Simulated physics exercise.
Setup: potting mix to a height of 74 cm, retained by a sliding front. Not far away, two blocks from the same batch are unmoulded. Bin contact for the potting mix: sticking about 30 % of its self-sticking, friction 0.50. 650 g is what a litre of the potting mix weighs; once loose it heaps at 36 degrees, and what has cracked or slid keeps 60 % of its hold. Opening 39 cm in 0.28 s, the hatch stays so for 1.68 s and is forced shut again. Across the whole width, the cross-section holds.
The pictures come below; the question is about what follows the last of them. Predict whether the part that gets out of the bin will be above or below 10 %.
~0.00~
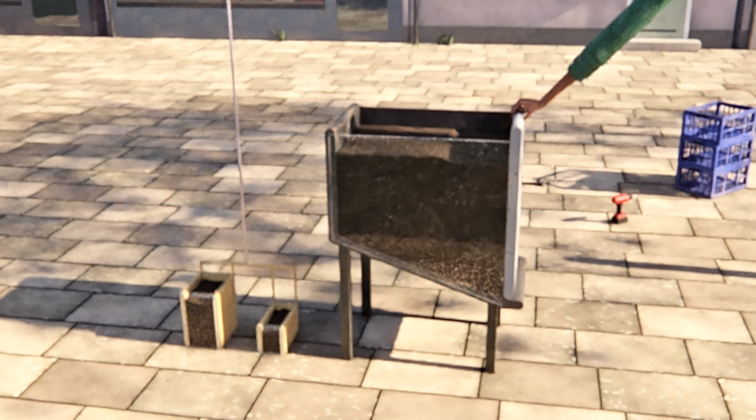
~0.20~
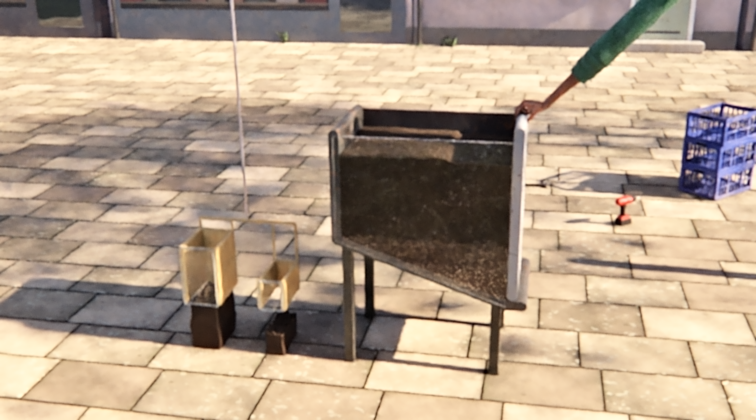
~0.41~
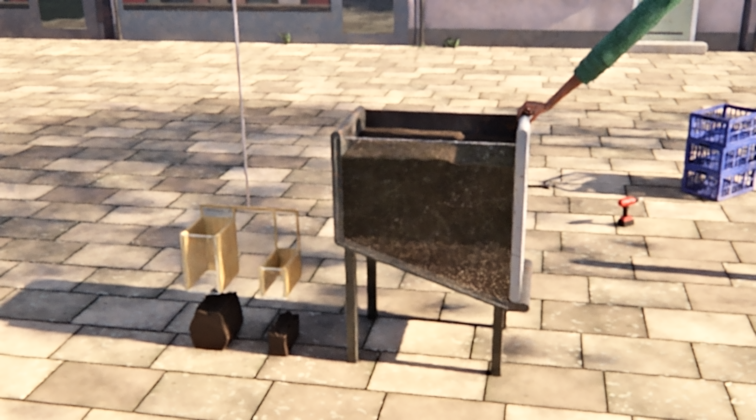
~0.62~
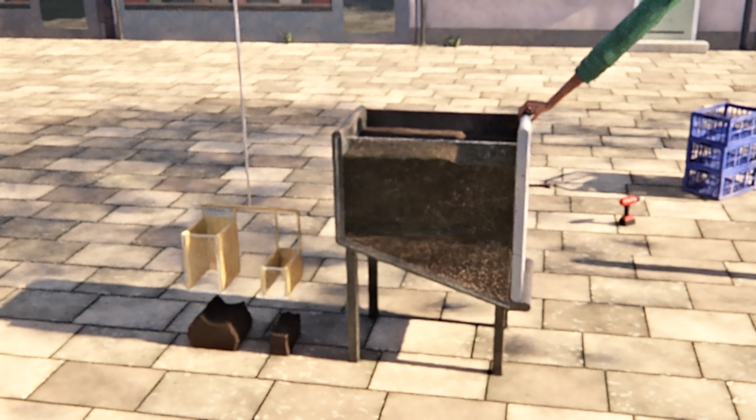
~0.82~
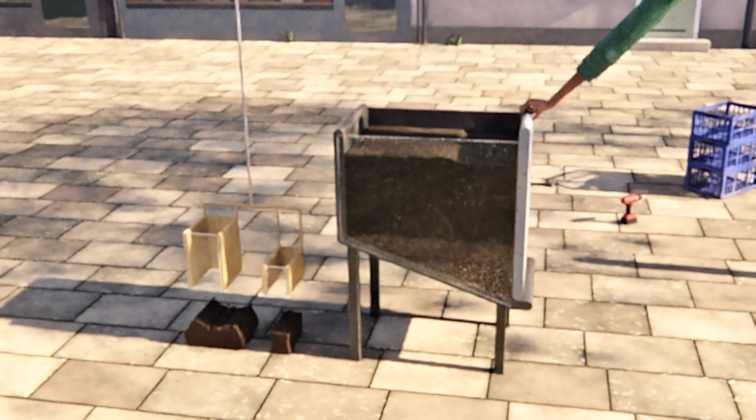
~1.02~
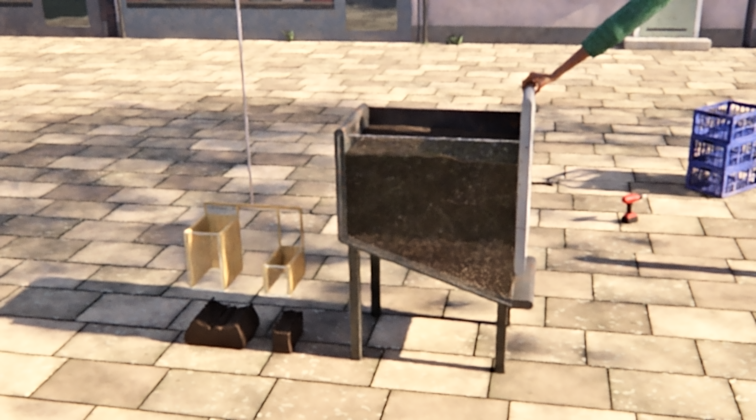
It will be above.
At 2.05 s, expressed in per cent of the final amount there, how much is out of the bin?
Value noted: About 30 per cent.
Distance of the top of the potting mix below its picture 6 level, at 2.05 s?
Some 0 cm.
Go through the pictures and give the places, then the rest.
The first frame shows top of the hatch at (516, 132), not yet moved; crest of the potting mix at (365, 154); block heights 29 cm, 14 cm (left to right).
The second frame shows top of the hatch at (520, 134), not yet moved; crest of the potting mix at (368, 156); block heights 28 cm, 14 cm (left to right).
The third frame shows top of the hatch at (522, 135), not yet moved; crest of the potting mix at (371, 157); block heights 24 cm, 14 cm (left to right).
The fourth frame shows top of the hatch at (523, 134), not yet moved; crest of the potting mix at (372, 157); block heights 20 cm, 14 cm (left to right).
The fifth frame shows top of the hatch at (525, 133), not yet moved; crest of the potting mix at (373, 155); block heights 17 cm, 14 cm (left to right).
The sixth frame shows top of the hatch at (527, 105), moved 13 cm; crest of the potting mix at (374, 154); block heights 16 cm, 14 cm (left to right).
After 1.50 s, the hatch is 39 cm open and 1 % is out.
After 2.05 s, the hatch is 39 cm open and 12 % is out.
After 2.61 s, the hatch is 39 cm open and 27 % is out.
After 3.17 s, the hatch is 9.7 cm open and 33 % is out.
After 3.82 s, the hatch is shut and 34 % is out.
